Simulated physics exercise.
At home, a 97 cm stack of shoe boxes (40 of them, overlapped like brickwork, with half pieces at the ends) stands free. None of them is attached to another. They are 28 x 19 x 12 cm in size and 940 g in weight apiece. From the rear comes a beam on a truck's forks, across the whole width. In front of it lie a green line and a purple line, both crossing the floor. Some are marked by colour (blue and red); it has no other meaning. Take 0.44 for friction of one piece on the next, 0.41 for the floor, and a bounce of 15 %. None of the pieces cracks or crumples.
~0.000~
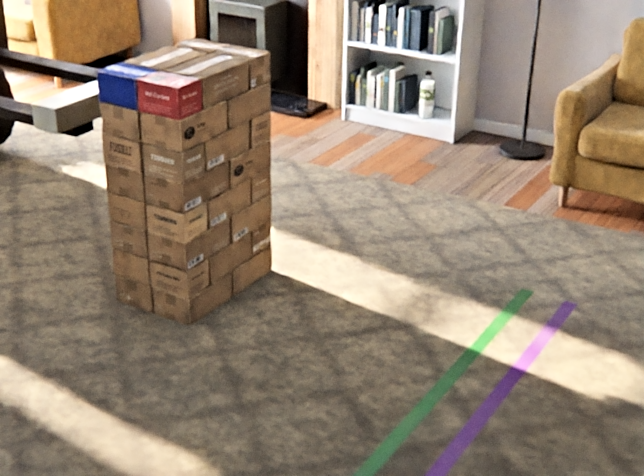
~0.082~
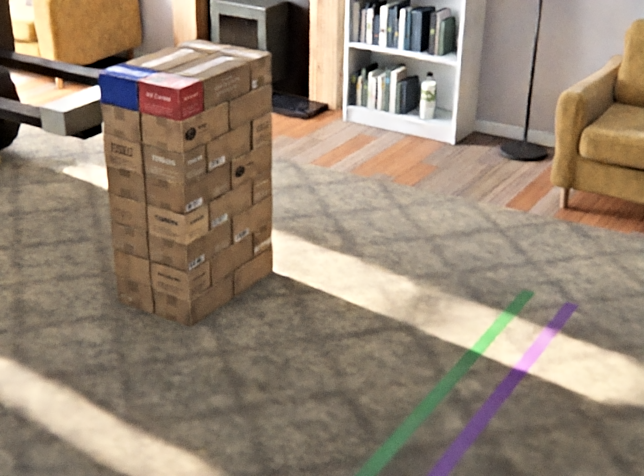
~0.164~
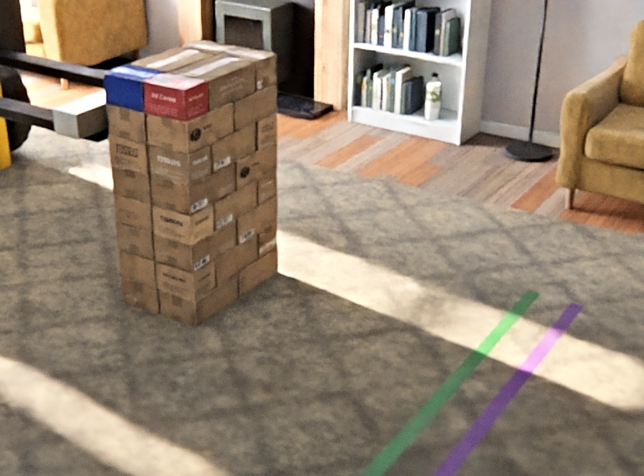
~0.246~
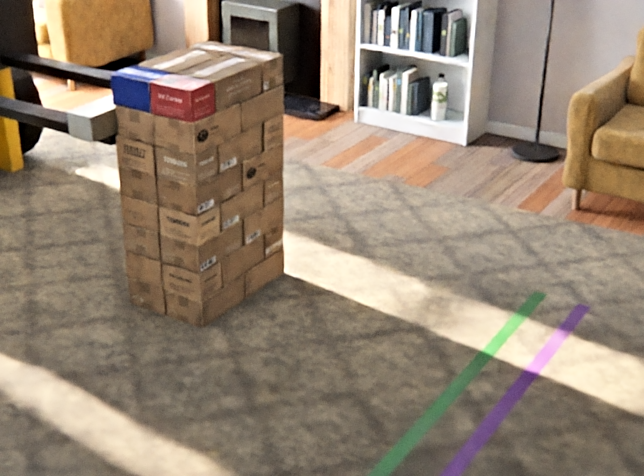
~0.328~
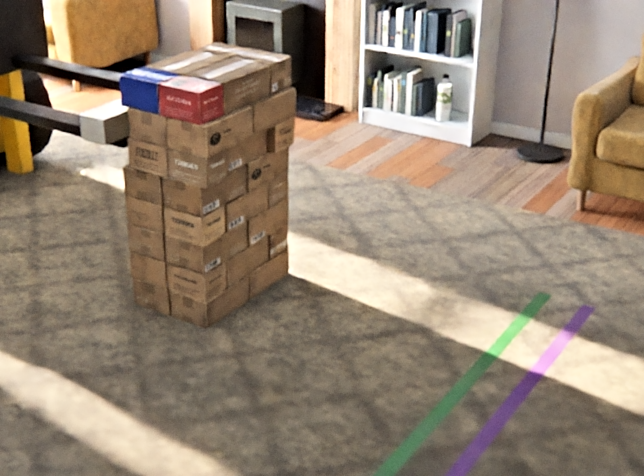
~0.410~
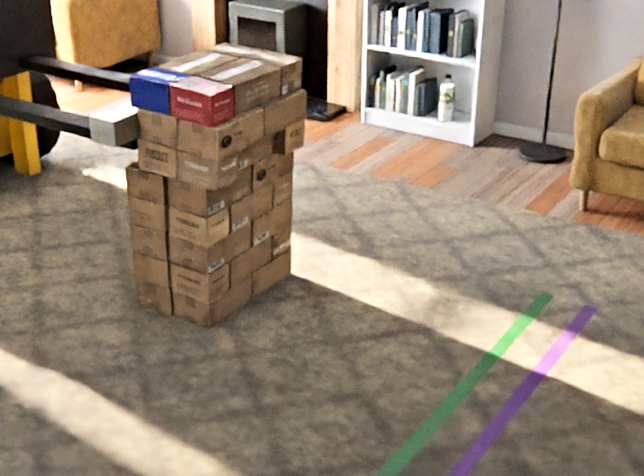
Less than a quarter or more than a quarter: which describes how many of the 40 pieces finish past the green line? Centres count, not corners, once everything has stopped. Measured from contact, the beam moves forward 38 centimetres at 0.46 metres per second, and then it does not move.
Finishing past the green line: Less than a quarter.
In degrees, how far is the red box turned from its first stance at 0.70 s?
Around 15° from its start.
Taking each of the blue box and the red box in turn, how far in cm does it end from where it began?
Net displacement (cm, approx.): Blue = 105; red = 270.
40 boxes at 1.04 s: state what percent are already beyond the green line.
By then 0 %.
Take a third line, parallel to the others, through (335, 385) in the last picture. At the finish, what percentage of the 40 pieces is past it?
Roughly 30%.
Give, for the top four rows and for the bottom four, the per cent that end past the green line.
Top share 20 per cent; bottom share 0 per cent.
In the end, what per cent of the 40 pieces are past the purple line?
It works out to about 10 per cent.
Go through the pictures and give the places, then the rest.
In the first picture (pixels give the middle of a visible side; the camera pans a little), beam (46, 119) 10 cm from the stack; purple line, near end, (467, 435); green line, near end, (416, 416); red box (157, 100); blue box (116, 91); none has stirred.
In the second picture, beam (55, 122) 6 cm from the stack; blue box (118, 92).
In the third picture, beam (68, 125) 26 mm from the stack; blue box (123, 93).
In the fourth picture, beam (82, 128) 12 mm in; blue box (130, 94); movement in 2 of them.
In the fifth picture, beam (94, 130) 50 mm in; red box (179, 105) 21 mm from its place; blue box (138, 95) 21 mm from its place; movement in 14 of them.
In the sixth picture, beam (104, 132) 9 cm in; purple line, near end, (486, 439); green line, near end, (435, 420); red box (190, 106) 6 cm from its place; blue box (148, 96) 58 mm from its place; movement in 20 of them.
After 0.70 s, none of the 40 boxes past the green line, 27 disturbed; red box 15° from how it stood; blue box 9° from how it stood.
After 1.04 s, none of the 40 boxes past the green line, 27 disturbed; red box 48° from how it stood, 24 cm lower; blue box 42° from how it stood, 6 cm lower.
After 1.50 s, 5 of the 40 boxes past the green line; blue box upside down; red box 32° from how it stood, 77 cm lower.
In the end (2.4 s), 5 of the 40 boxes past the green line; red box upside down; blue box on its side. That is 12 per cent. From the last view, middles, blue box near (259, 352).
